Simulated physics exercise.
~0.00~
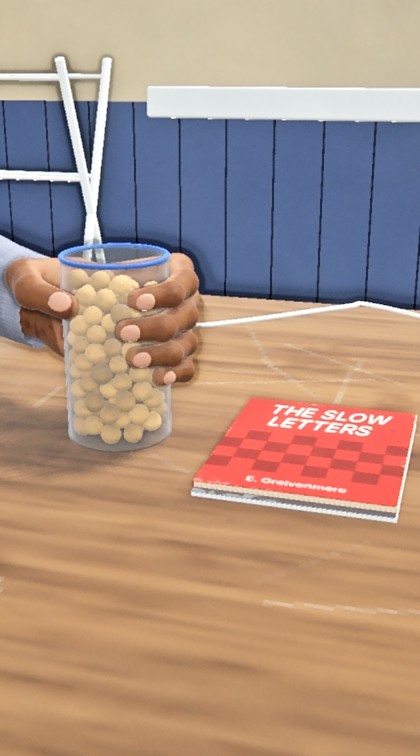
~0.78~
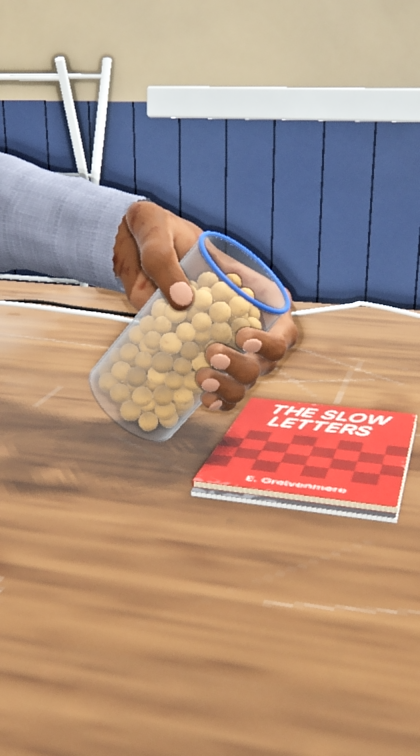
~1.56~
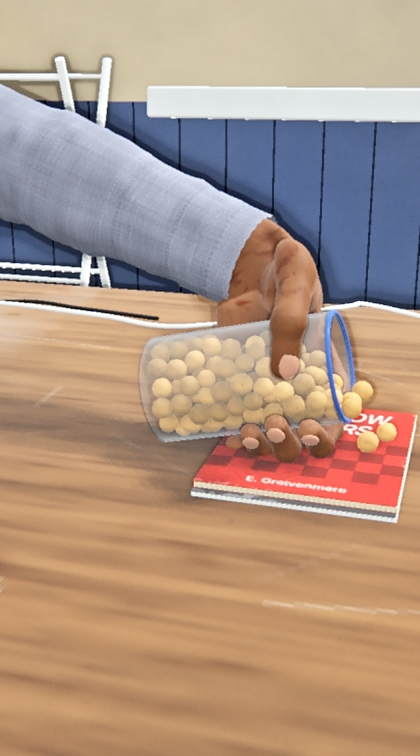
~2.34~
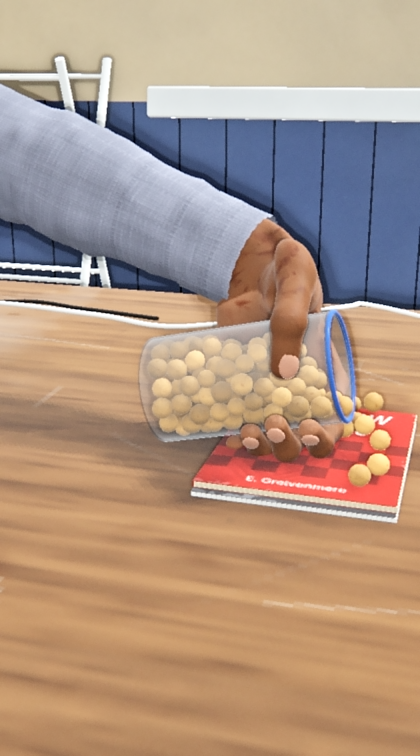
A hand tips a clear glass rightward onto a red book, spilling some round wooden beads.
